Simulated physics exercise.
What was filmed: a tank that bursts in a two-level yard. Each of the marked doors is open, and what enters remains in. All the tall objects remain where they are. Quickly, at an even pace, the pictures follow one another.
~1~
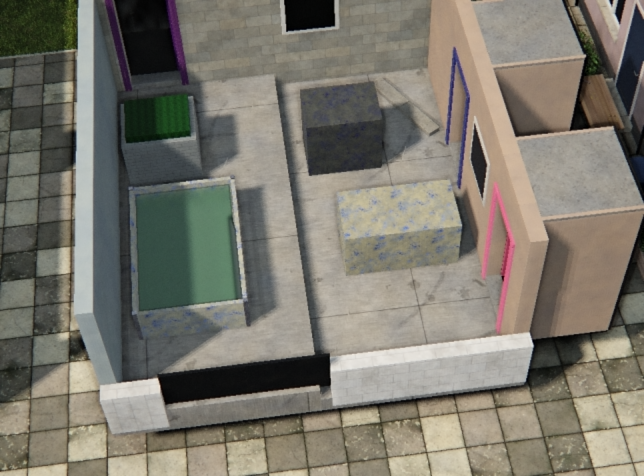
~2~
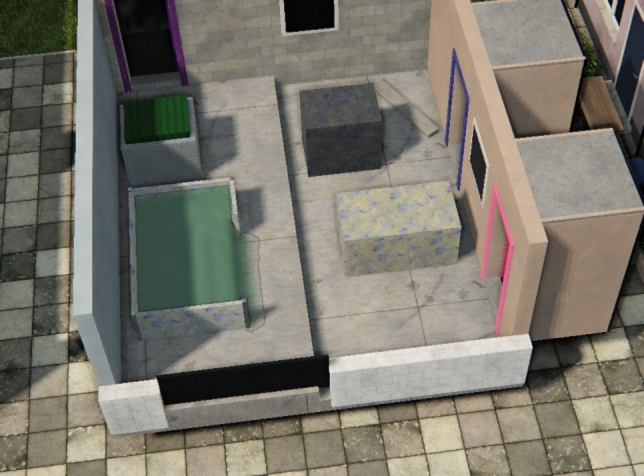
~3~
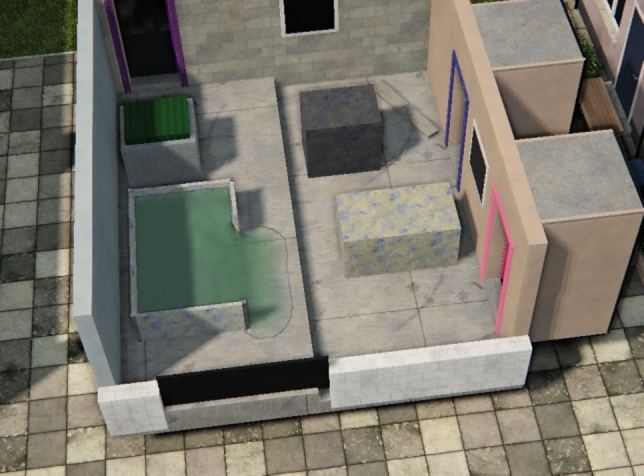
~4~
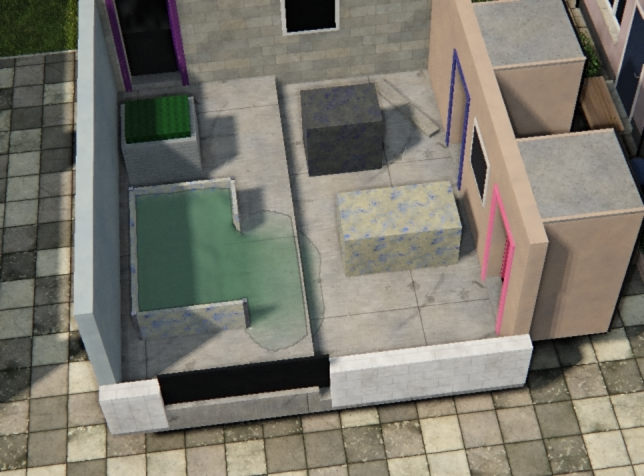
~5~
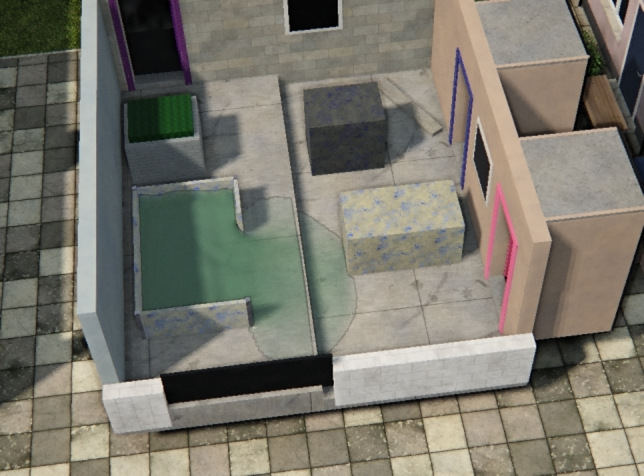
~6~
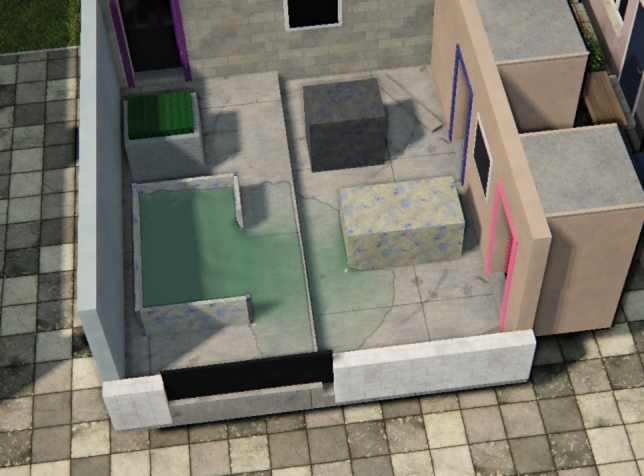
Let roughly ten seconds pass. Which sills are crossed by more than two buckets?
Result: The blue door will be deluged; the pink door will be deluged; the purple door will not go over two buckets.
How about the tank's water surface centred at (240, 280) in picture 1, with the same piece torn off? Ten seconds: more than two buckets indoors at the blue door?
Result for the blue door - it stays safely beneath.
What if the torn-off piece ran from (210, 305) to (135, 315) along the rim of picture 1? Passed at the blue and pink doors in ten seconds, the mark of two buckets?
I'd say the blue door gets less, but the pink door gets more.
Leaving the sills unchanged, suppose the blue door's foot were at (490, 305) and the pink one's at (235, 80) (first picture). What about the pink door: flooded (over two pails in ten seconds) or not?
For the pink door, it remains below.
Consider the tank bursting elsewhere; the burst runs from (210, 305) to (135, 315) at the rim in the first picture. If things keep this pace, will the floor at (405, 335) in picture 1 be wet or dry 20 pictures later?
Spot status: Drenched.
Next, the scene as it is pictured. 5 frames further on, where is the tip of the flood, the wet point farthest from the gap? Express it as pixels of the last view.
Close to (496, 319).
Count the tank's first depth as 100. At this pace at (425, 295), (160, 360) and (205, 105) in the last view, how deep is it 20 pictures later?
About 25, 0, 0 %.
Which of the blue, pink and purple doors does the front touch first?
The door marked pink.
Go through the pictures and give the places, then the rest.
The first picture shows the water tank at (186, 246) is whole and still.
In the second picture, water pours out at (240, 275) and has run to (244, 236).
In the third picture, the front is at (274, 331), out from the gap at (240, 276).
In the fourth picture, water pours out at (241, 275) and has run to (292, 222).
In the fifth picture, the front is at (344, 249), out from the gap at (244, 274).
In the sixth picture, water pours out at (244, 271) and has run to (388, 280).
A moment on, water covers 35 % of the floor; the blue door not reached, the pink door wet at the sill, nothing in, the purple door not reached.
Next, water covers 40 % of the floor; the blue door wet at the sill, nothing in, the pink door over two buckets in, the purple door not reached.
Then, water covers 50 % of the floor; the blue door under two buckets in, the pink door far over two buckets in, the purple door not reached.
Later, water covers 60 % of the floor; the blue door over two buckets in, the pink door far over two buckets in, the purple door not reached.
In the end, water covers 60 % of the floor; the blue door over two buckets in, the pink door far over two buckets in, the purple door not reached.
